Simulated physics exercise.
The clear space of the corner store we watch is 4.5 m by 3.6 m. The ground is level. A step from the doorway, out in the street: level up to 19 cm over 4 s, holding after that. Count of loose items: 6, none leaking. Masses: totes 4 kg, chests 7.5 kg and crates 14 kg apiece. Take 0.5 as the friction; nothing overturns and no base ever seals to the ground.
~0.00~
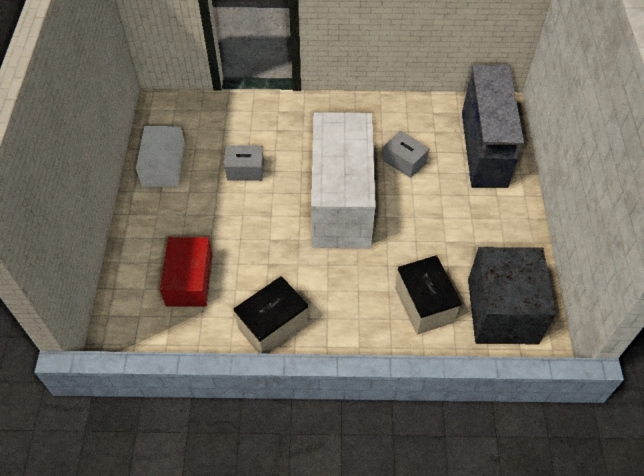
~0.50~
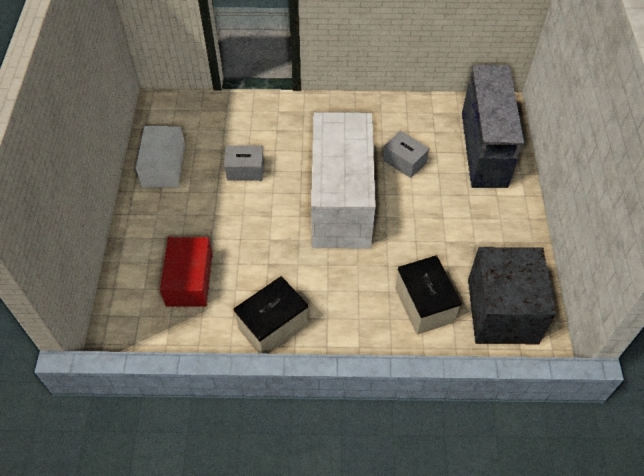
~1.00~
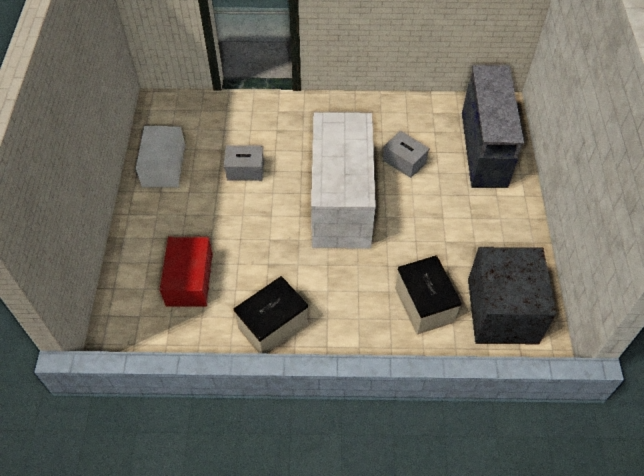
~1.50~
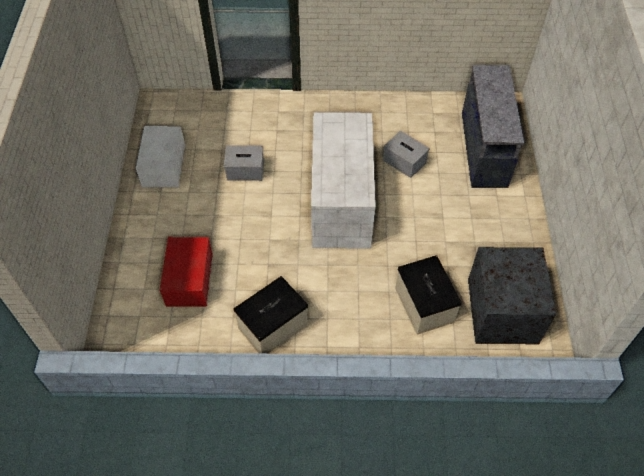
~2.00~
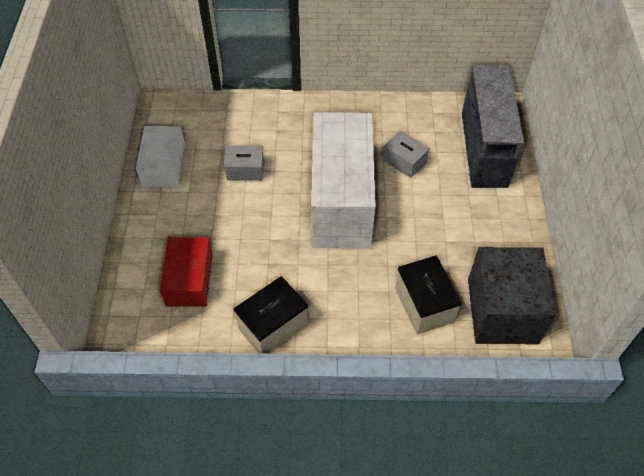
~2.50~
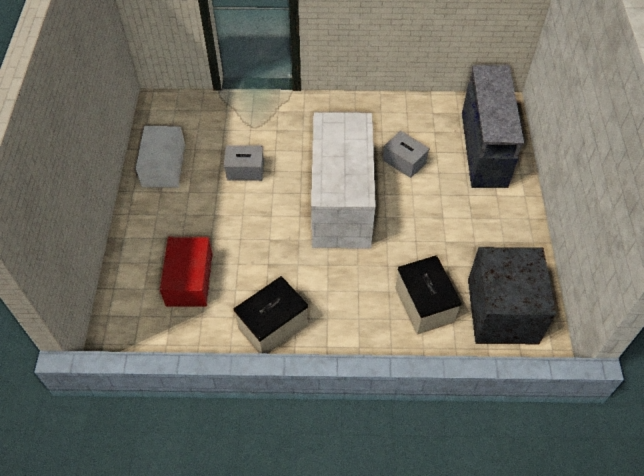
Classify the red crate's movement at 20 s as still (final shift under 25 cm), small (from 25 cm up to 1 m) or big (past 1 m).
Big.
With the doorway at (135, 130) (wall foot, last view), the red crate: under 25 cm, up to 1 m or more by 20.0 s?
Result for the red crate: Large displacement.
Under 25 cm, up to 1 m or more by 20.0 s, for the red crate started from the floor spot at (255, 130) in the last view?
Looks like it is swept a long way.
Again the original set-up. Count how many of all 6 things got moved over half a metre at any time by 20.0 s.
6.
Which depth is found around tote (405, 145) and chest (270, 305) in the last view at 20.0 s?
Depths: Near 11 cm, then near 12 cm.
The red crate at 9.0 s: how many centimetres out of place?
Shift: About 30 cm.
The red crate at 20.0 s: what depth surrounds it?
The depth there is around 8 cm.
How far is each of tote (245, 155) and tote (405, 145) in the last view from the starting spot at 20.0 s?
Respectively 60 and 250 centimetres.
After 4.0 s the red crate is near (185, 263), 0.0 m from its start, aground; 0 afloat.
After 9.0 s the red crate is near (203, 286), 0.3 m from its start, afloat; 4 afloat.
After 16.0 s the red crate is near (407, 238), 2.1 m from its start, afloat; 6 afloat.
After 20.0 s the red crate is near (393, 219), 2.1 m from its start, afloat; 6 afloat.
